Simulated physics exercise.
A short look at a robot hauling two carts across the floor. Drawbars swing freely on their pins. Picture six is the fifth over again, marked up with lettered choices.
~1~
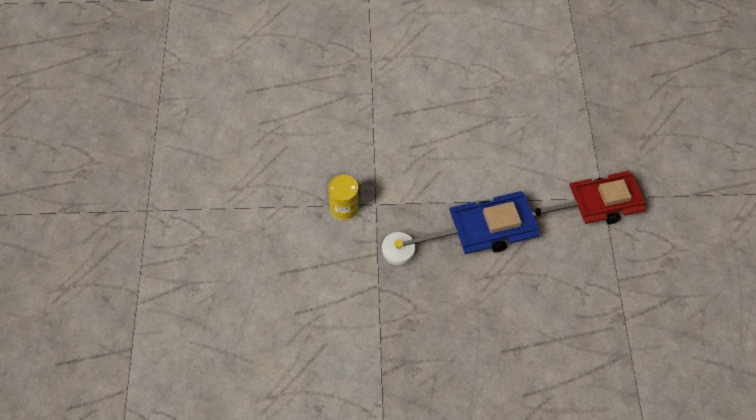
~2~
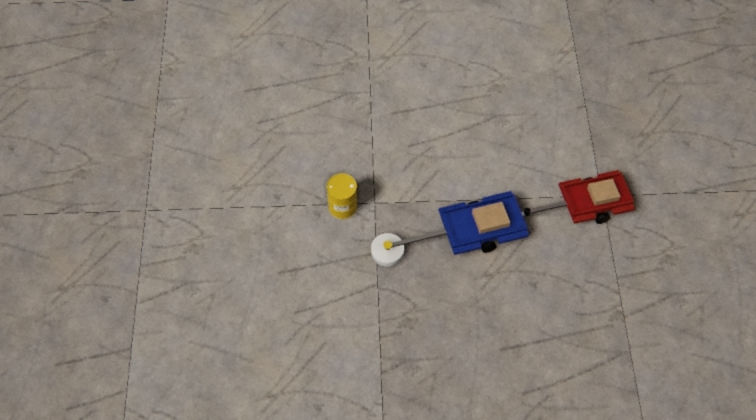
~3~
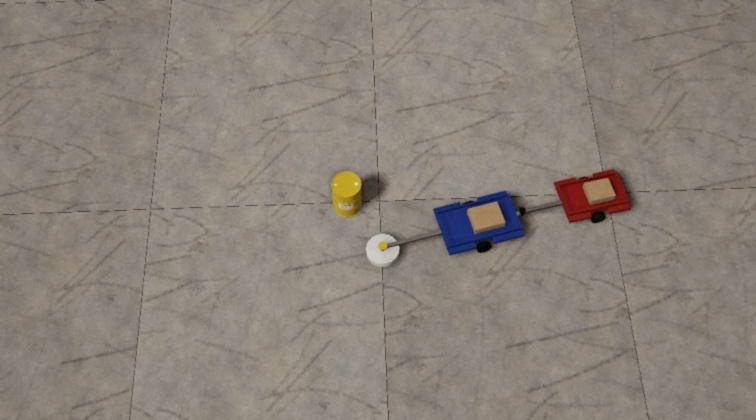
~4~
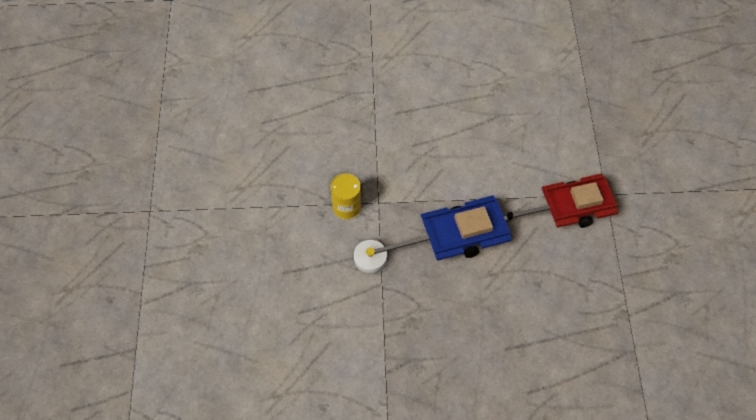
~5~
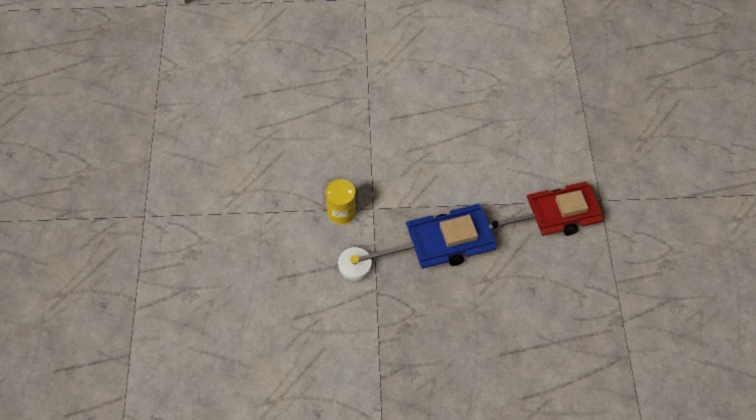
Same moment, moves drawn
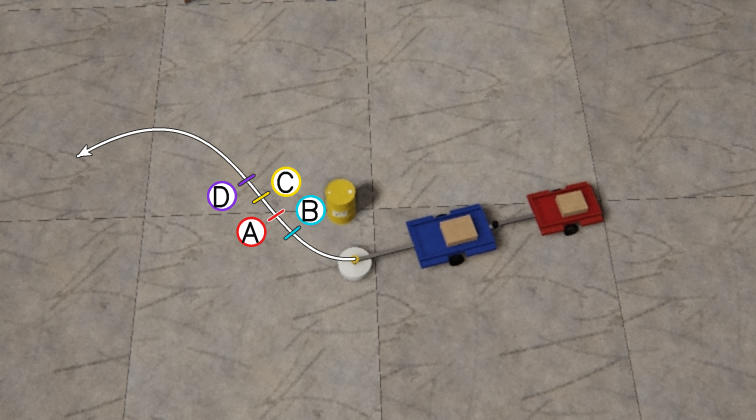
On a grey tiled floor, a small round white robot pulled a blue cart and a red cart, each carrying a tan block, slowly leftward and slightly down past a yellow drum.
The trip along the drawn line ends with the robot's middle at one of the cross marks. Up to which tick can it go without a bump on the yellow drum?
B.
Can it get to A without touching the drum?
No.
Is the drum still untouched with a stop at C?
No.
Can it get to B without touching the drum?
For that mark, yes.
On the marked copy, A at (276, 215); B at (292, 233); C at (261, 198); D at (247, 180); the route from (355, 259) via (228, 160) to (78, 156).
Following B. Soon after the start, robot (330, 261), last cart (543, 213).
Later, robot (309, 250), last cart (524, 218).
In the end, robot (293, 237), last cart (507, 224); nothing has been touched.
As for the rest, A is too far, the drum has been hit; C is too far, the drum has been hit; D is too far, the drum has been hit.
